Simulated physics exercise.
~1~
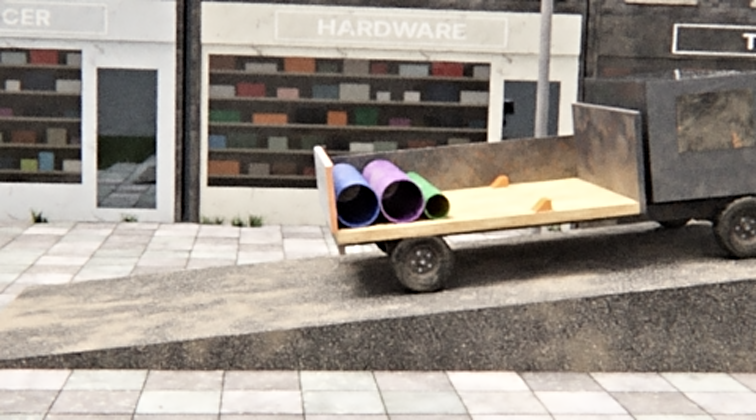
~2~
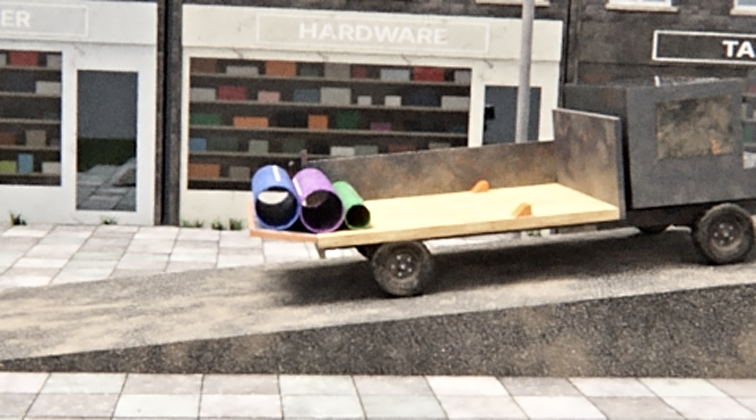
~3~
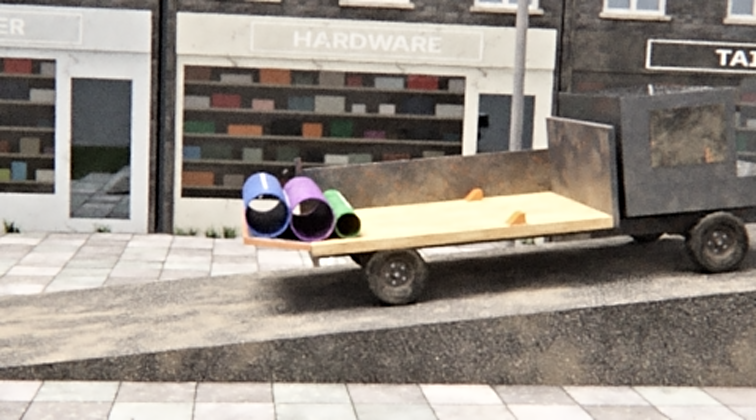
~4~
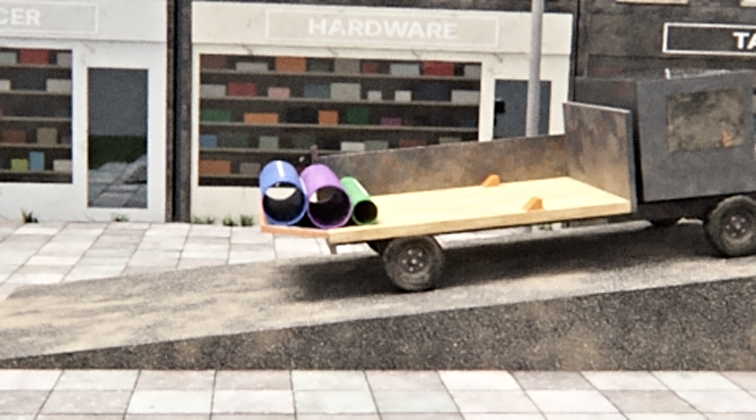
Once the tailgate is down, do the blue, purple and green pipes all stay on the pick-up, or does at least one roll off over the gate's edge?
All three stay on the pick-up. Blue comes to rest on the lowered gate, with purple beside it and green held behind them on the bed.
